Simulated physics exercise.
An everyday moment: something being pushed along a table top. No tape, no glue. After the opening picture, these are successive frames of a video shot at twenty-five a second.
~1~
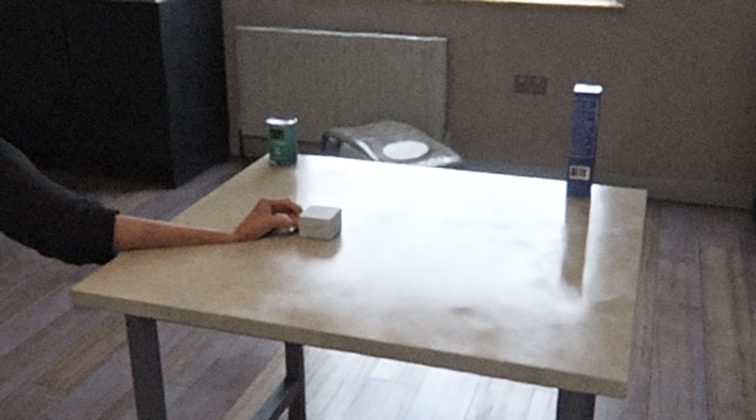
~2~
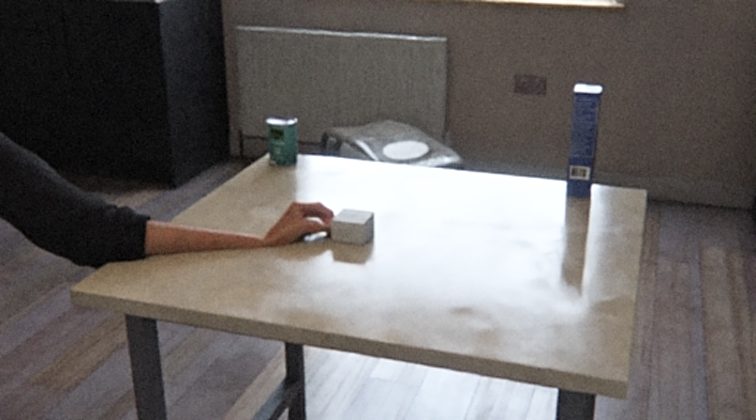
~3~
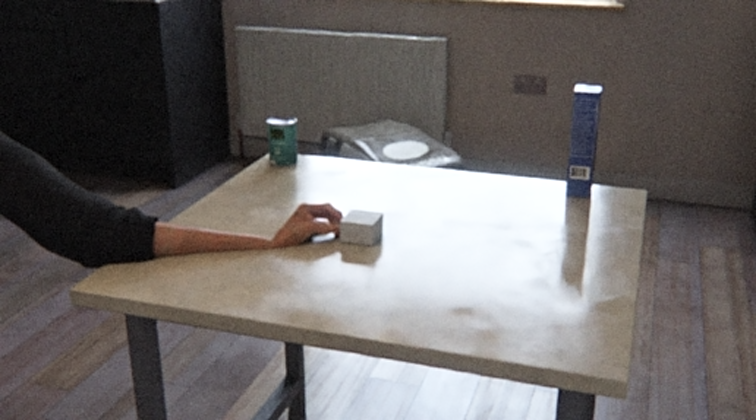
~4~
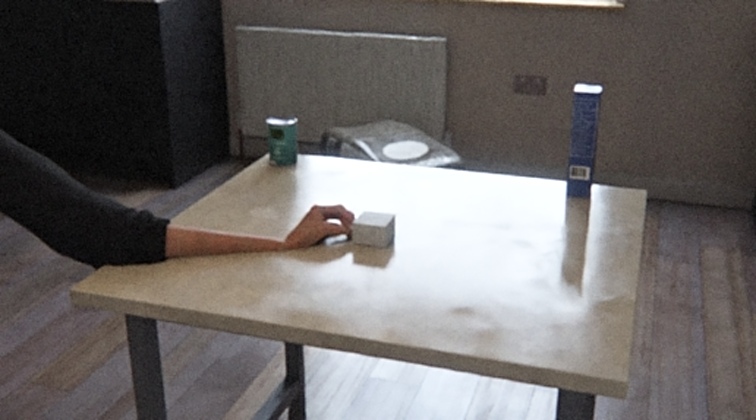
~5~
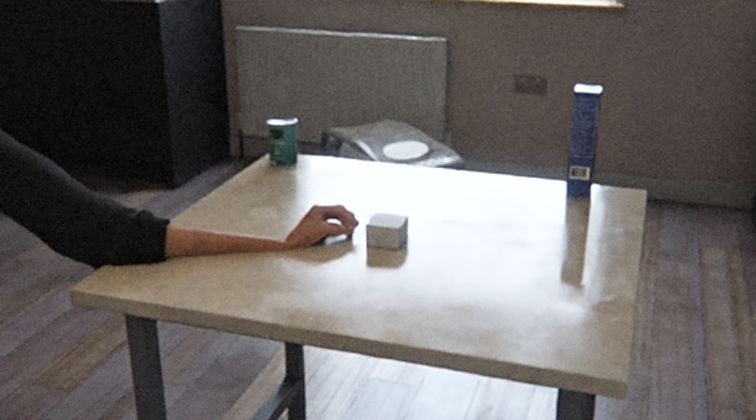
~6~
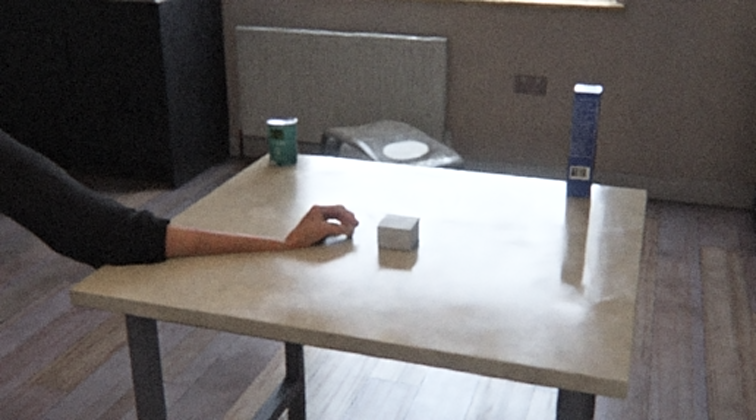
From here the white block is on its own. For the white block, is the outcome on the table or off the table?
The white block is still on the table.
Then, 0.10 s on from there, white block shifted about its own width near (417, 234).
Then, 0.30 s on from there, white block shifted about its own width near (424, 235).
In the end, moved from the start, white block. At the end, from the last picture's camera, white block near (424, 235).
